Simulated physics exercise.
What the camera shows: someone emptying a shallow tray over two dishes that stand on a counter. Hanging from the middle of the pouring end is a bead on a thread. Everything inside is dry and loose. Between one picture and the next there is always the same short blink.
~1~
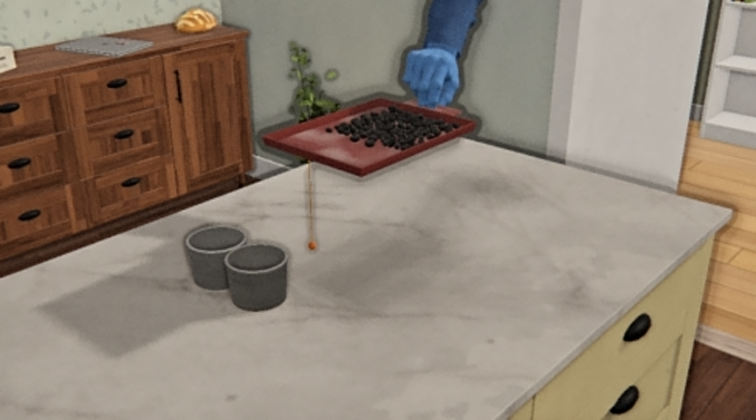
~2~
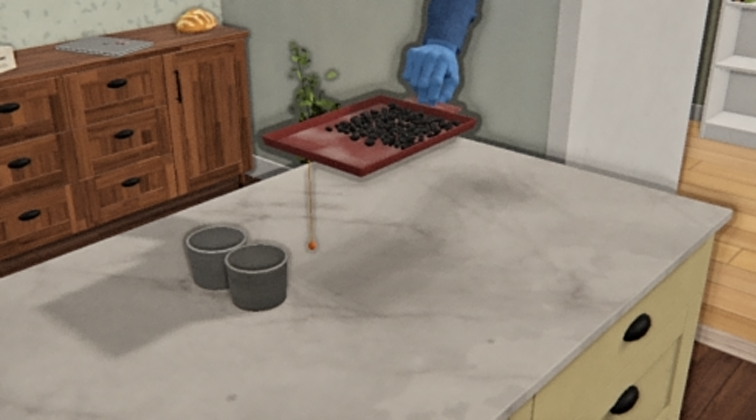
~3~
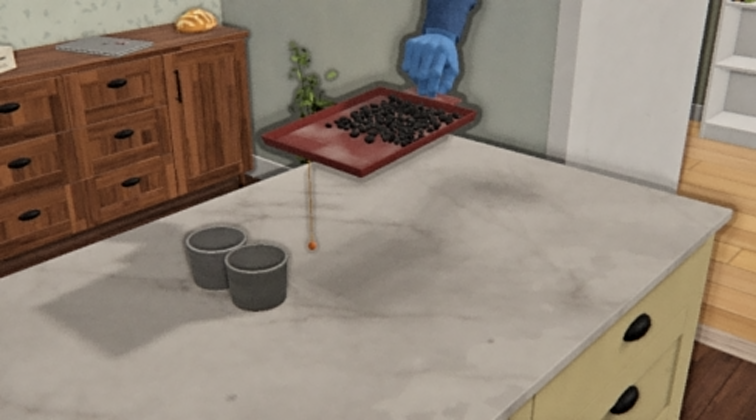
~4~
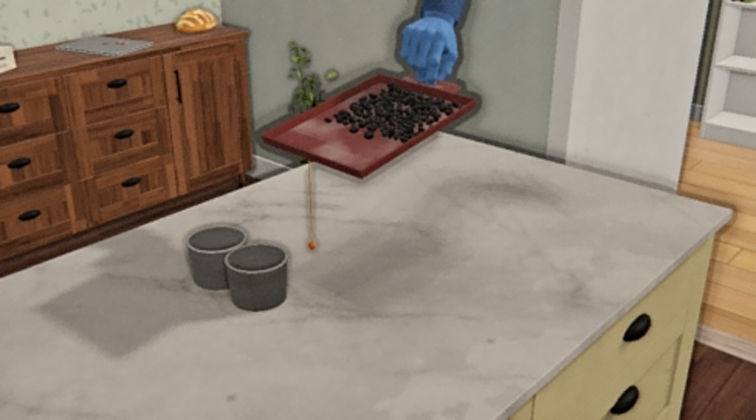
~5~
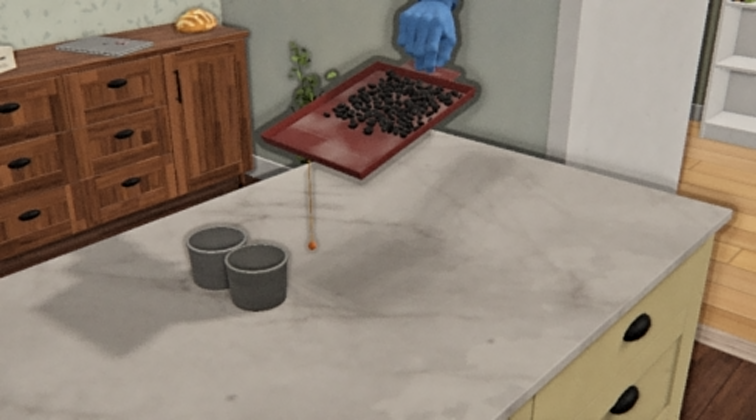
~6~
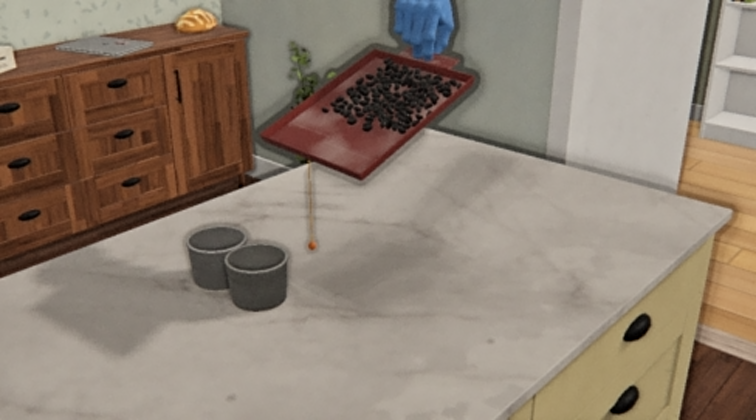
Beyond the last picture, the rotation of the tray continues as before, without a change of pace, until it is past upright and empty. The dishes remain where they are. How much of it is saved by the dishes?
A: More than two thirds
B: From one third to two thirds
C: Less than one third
Less than one third (C).
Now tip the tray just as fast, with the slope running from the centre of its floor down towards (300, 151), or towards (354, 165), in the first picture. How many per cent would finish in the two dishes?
The first gives 50 %, the second 0 %.
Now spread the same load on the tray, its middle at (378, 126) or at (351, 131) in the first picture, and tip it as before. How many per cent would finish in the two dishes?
20 % and 10 %.
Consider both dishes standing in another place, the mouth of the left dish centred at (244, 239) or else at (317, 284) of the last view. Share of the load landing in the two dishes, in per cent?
In order, 20 % and 50 %.
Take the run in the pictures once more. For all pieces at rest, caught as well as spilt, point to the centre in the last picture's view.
At about (301, 326), give or take.
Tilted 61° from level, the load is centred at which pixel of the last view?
Roughly at (329, 151).
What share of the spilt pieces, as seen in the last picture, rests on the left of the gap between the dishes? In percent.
I'd say some 10 in a hundred.
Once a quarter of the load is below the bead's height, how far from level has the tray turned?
It is at around 75 degrees.
Just after the last frame, tray tipped steeply; the larger part on the tray; roughly a quarter in the air.
A moment on, tray tipped right over; roughly half on the tray; just a few in the right dish; roughly half outside both; about a tenth in the air.
Further on, tray tipped past a quarter turn; about a tenth in the right dish; the larger part outside both.
When it is over, tray tipped past a quarter turn; about a tenth in the right dish; not one in the left dish; almost all outside both.
